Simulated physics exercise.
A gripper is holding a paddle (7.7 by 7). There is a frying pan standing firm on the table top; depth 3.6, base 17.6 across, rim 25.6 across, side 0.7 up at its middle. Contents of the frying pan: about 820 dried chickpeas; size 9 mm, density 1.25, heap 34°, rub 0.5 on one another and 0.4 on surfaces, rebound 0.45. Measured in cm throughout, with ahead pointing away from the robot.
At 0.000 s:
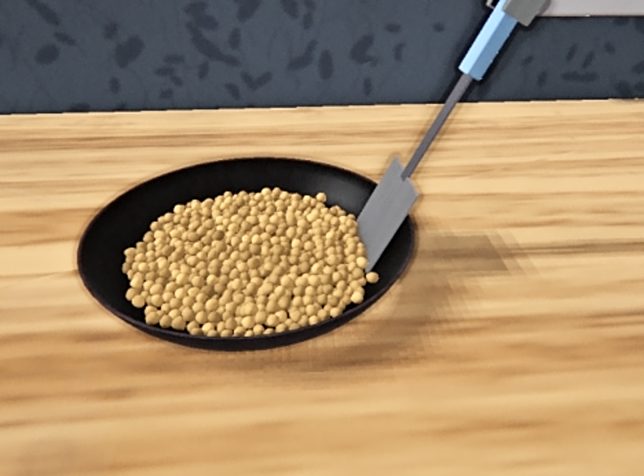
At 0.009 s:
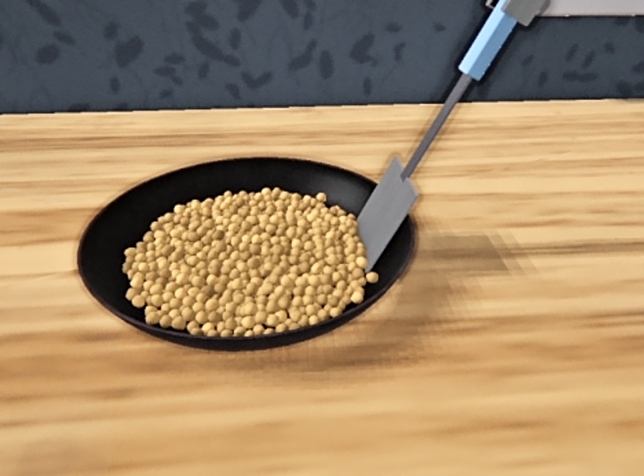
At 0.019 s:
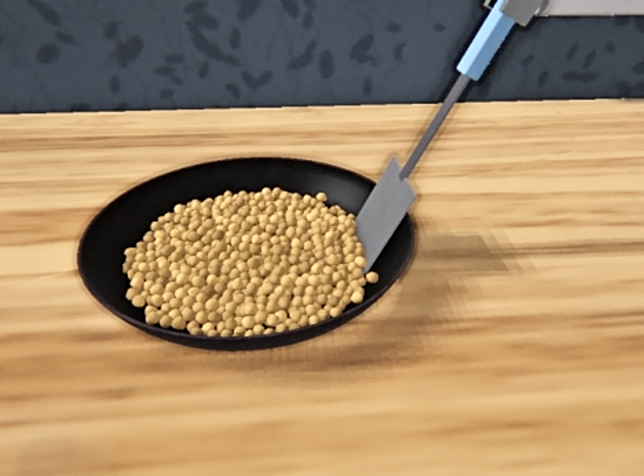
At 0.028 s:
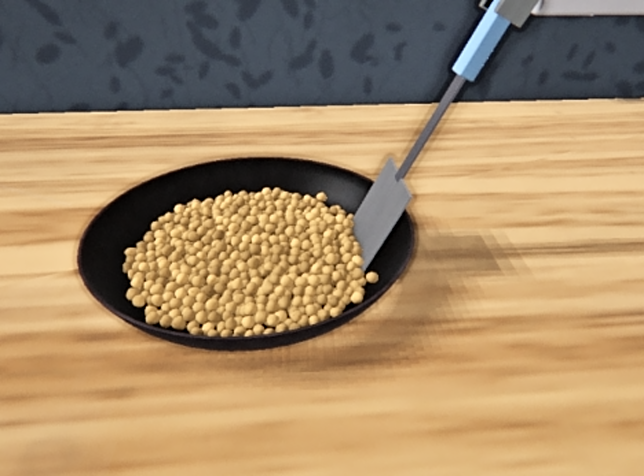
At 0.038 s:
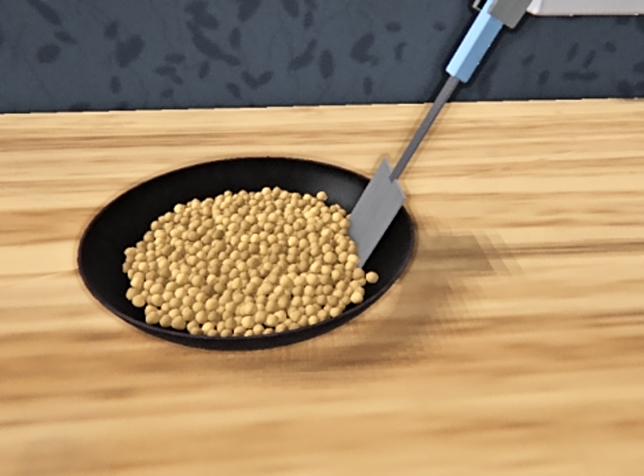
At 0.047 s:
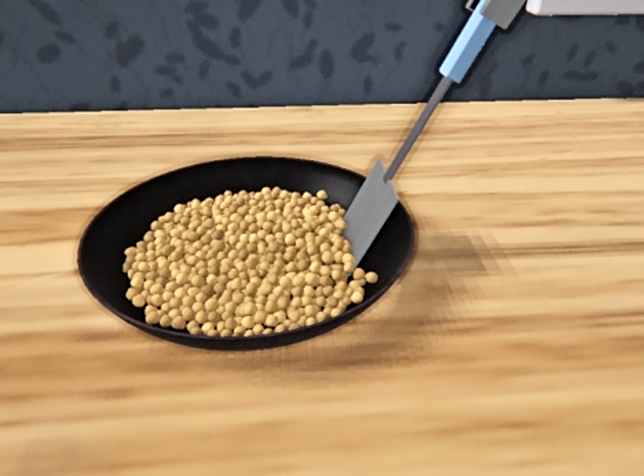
A black frying pan heaped with small, round, tan chickpeas sits on a light, streaky wooden tabletop, seen from slightly above against a dark blue-grey patterned backdrop. A grey paddle with a light blue section on its handle slants down from a gripper at the upper right into the pan's right side. The paddle slides slightly left against the chickpeas, nudging a few at the edge, while the pan and camera stay still.
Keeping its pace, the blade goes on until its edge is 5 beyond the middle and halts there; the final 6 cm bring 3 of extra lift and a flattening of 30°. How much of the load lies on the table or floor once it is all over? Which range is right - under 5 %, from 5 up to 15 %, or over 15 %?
Right range: Under 5 %.
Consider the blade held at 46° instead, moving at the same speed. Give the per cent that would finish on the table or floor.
In that case, around 0 percent would end up on the table or floor.
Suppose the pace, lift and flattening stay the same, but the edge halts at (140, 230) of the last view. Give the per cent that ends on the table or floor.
5 %.
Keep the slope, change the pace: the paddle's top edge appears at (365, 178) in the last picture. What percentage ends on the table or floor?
My guess is around 5 percent.
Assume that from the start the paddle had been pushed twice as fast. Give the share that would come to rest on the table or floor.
Approx. 5 per cent.
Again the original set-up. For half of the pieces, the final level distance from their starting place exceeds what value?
Somewhere near 2 centimetres, I reckon.
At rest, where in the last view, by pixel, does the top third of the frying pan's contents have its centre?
Centre: Roughly (170, 247).
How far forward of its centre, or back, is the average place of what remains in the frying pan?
Roughly 3.5 cm ahead of the centre.
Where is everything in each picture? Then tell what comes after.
Paddle top edge at (406, 174), sloping 64°; upper third of the load around (257, 243), from x 130 to 370, top at y 195; 825 in the frying pan, in the first picture.
Paddle top edge at (406, 174), sloping 64°; upper third of the load around (257, 243), from x 130 to 370, top at y 190, in the second picture.
Paddle top edge at (404, 175), sloping 64°; upper third of the load around (258, 243), from x 130 to 370, top at y 190, in the third picture.
Paddle top edge at (400, 175), sloping 64°; upper third of the load around (261, 242), from x 130 to 370, top at y 190, in the fourth picture.
Paddle top edge at (395, 176), sloping 64°; upper third of the load around (265, 241), from x 130 to 370, top at y 190, in the fifth picture.
Paddle top edge at (388, 177), sloping 64°; upper third of the load around (267, 241), from x 130 to 370, top at y 190; 825 in the frying pan, in the sixth picture.
By 0.13 s, sloping 64°, highest piece 4 above the table; 825 in the frying pan.
By 0.22 s, sloping 51°, highest piece 4 above the table; 825 in the frying pan.
By 0.46 s, sloping 34°, highest piece 4 above the table; 825 in the frying pan.
By 1.51 s, sloping 34°, highest piece 4 above the table; 825 in the frying pan.
Final count, 825 in the frying pan. That is 0 % on the table or floor.
